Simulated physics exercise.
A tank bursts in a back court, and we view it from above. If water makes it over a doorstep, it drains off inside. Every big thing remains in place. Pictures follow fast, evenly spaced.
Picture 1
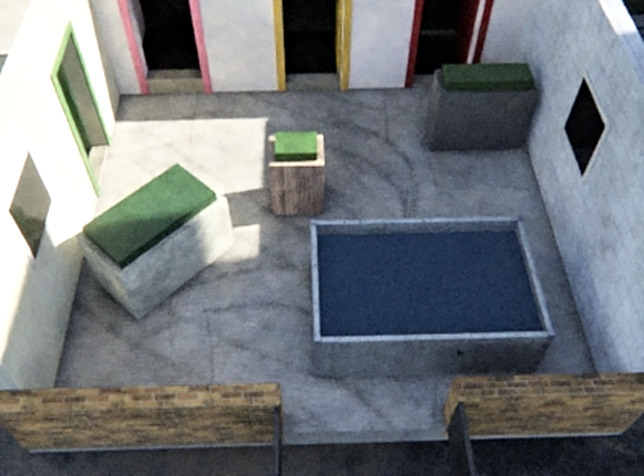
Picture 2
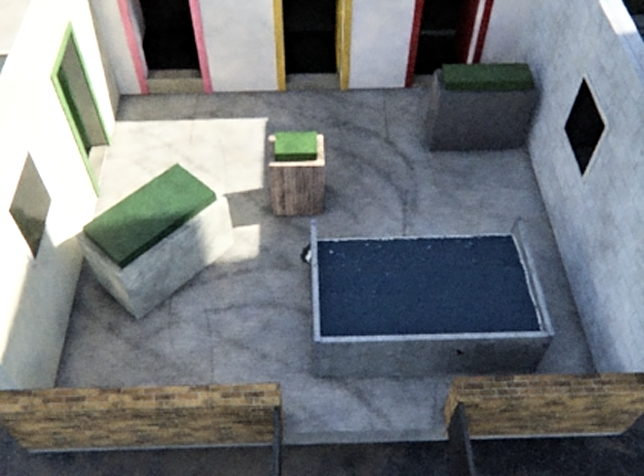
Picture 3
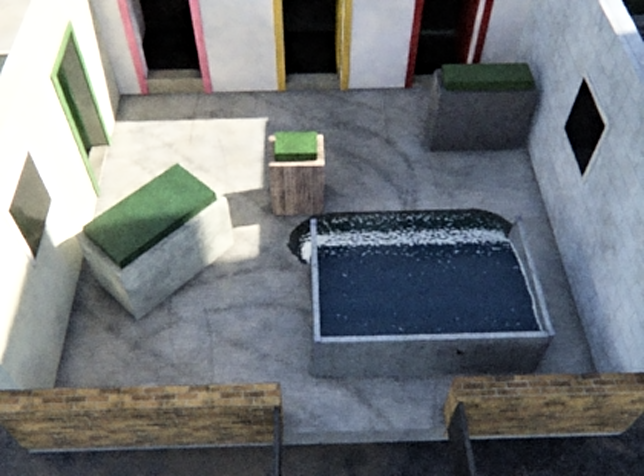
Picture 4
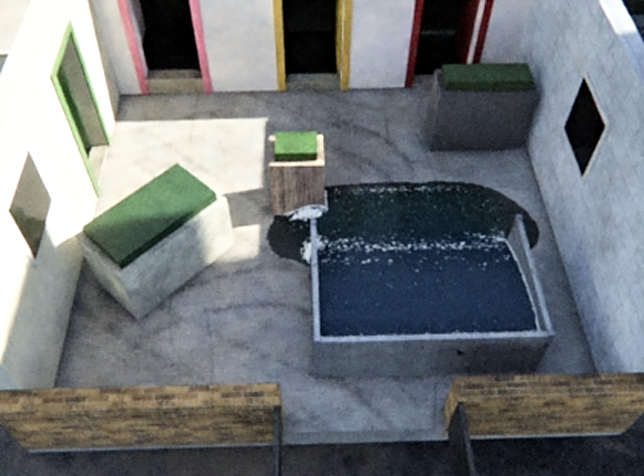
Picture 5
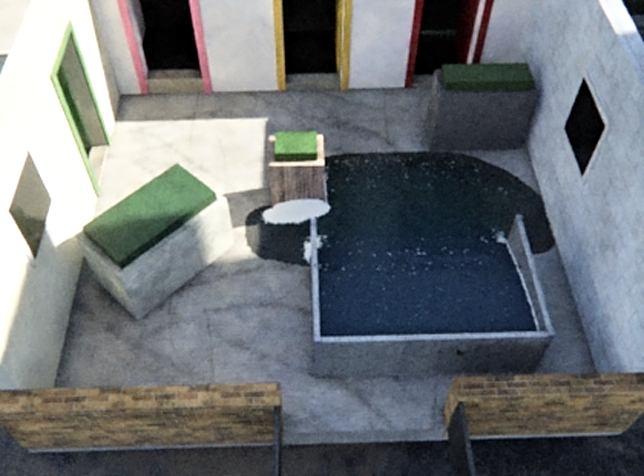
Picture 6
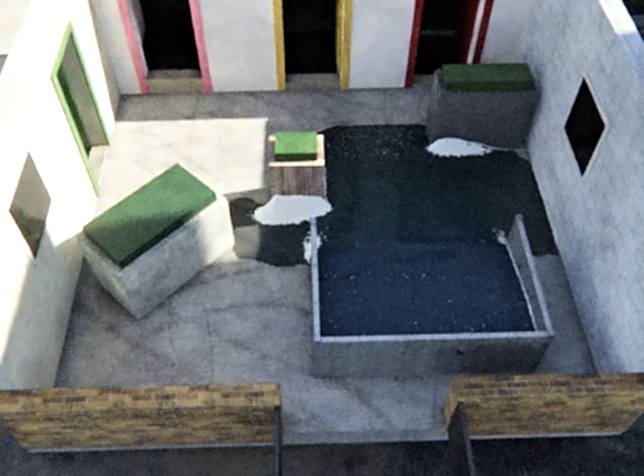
A back court with pale walls and a grey floor is seen from above by a still camera. A grey tank of dark blue water sits right of centre, with green-topped blocks to its left and behind it, pink, yellow and red doorframes beyond, and low brick walls in front. The tank's far side opens, and dark water pours out, spreading backward and sideways around the blocks with white foam.
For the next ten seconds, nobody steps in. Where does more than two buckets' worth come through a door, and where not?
Through the pink door two buckets or less; through the red door more than two buckets; through the green door more than two buckets; through the yellow door more than two buckets.
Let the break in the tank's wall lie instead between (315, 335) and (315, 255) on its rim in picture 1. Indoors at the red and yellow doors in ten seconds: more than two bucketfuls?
Here's my take: Red fails to reach the limit, and yellow fails to reach the limit too.
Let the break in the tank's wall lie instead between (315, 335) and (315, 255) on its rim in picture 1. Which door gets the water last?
It's the door marked red that comes last.
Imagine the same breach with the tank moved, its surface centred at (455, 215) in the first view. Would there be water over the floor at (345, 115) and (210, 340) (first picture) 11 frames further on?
Taking them in the order given, I'd call it drenched and then not reached.
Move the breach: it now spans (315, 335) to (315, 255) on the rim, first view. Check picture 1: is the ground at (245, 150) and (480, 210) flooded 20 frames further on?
Order as given: Inundated, then unwetted.
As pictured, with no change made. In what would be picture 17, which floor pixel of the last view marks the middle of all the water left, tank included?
I'd say near (388, 195).
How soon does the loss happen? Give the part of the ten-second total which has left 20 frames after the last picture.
About 35 per cent.
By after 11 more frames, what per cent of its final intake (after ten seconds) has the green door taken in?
I get 0 per cent.
A moment on, water covers 40 % of the floor; the pink door not reached, the red door under two buckets in, the green door not reached, the yellow door under two buckets in.
Next, water covers 60 % of the floor; the pink door wet at the sill, nothing in, the red door over two buckets in, the green door wet at the sill, nothing in, the yellow door far over two buckets in.
Then, water covers 75 % of the floor; the pink door wet at the sill, nothing in, the red door over two buckets in, the green door under two buckets in, the yellow door far over two buckets in.
Later, water covers 95 % of the floor; the pink door wet at the sill, nothing in, the red door far over two buckets in, the green door far over two buckets in, the yellow door far over two buckets in.
In the end, water covers 100 % of the floor; the pink door wet at the sill, nothing in, the red door far over two buckets in, the green door far over two buckets in, the yellow door far over two buckets in.
